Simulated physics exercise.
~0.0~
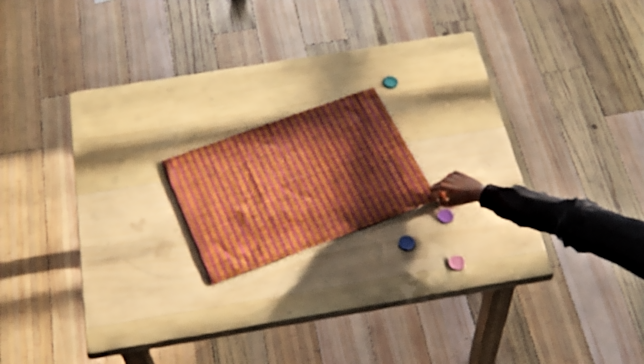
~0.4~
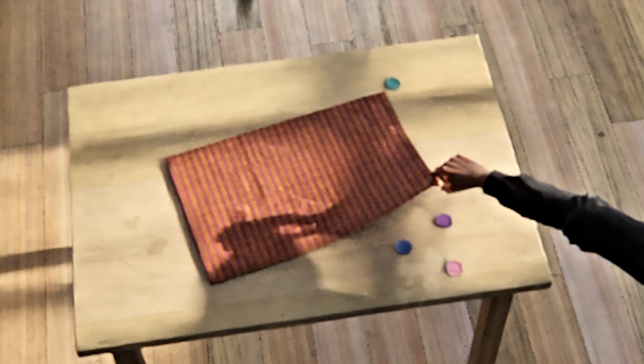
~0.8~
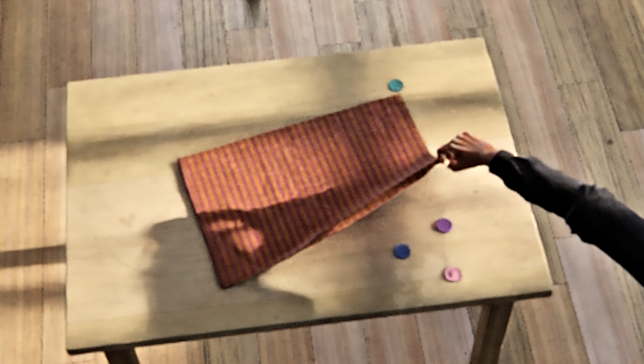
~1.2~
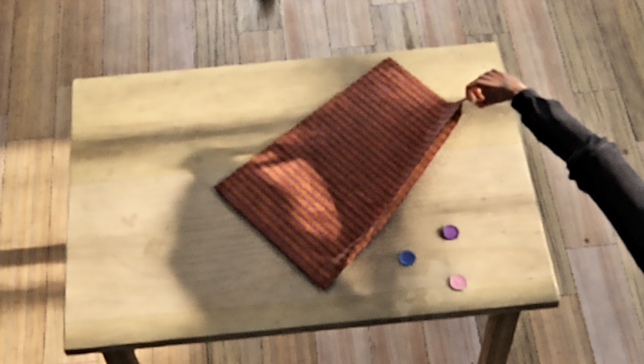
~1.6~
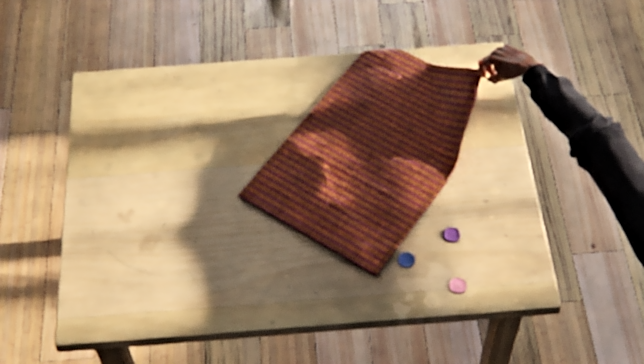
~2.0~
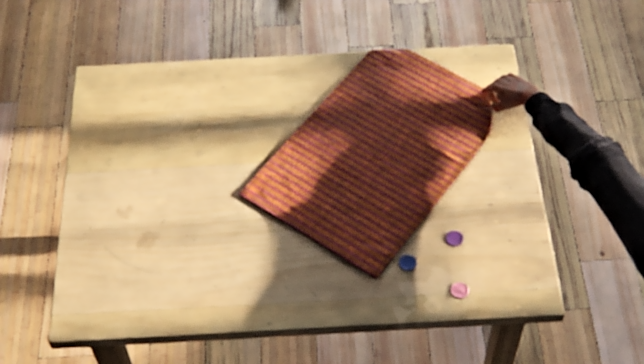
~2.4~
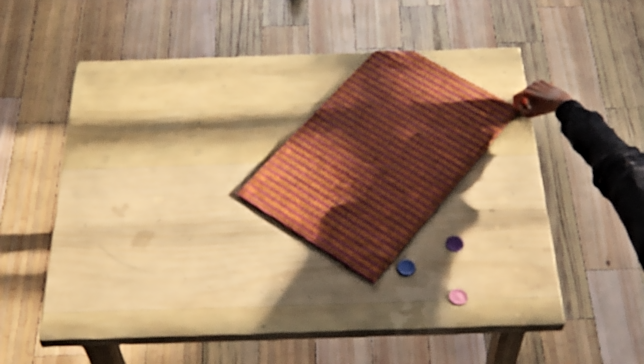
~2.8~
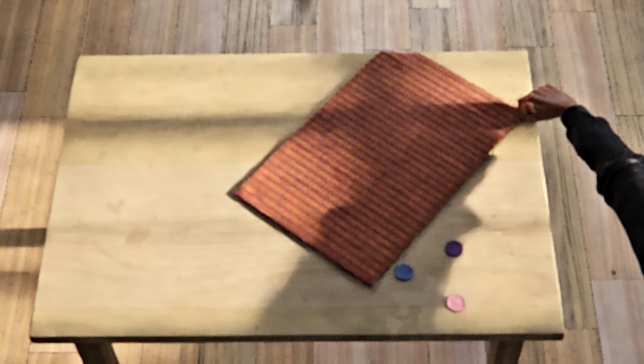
An orange-red cloth napkin was pulled by one corner across a wooden table by a hand, swinging up and to the right until it lay flat over the teal cap, while the blue button and the purple and pink lids stayed uncovered.
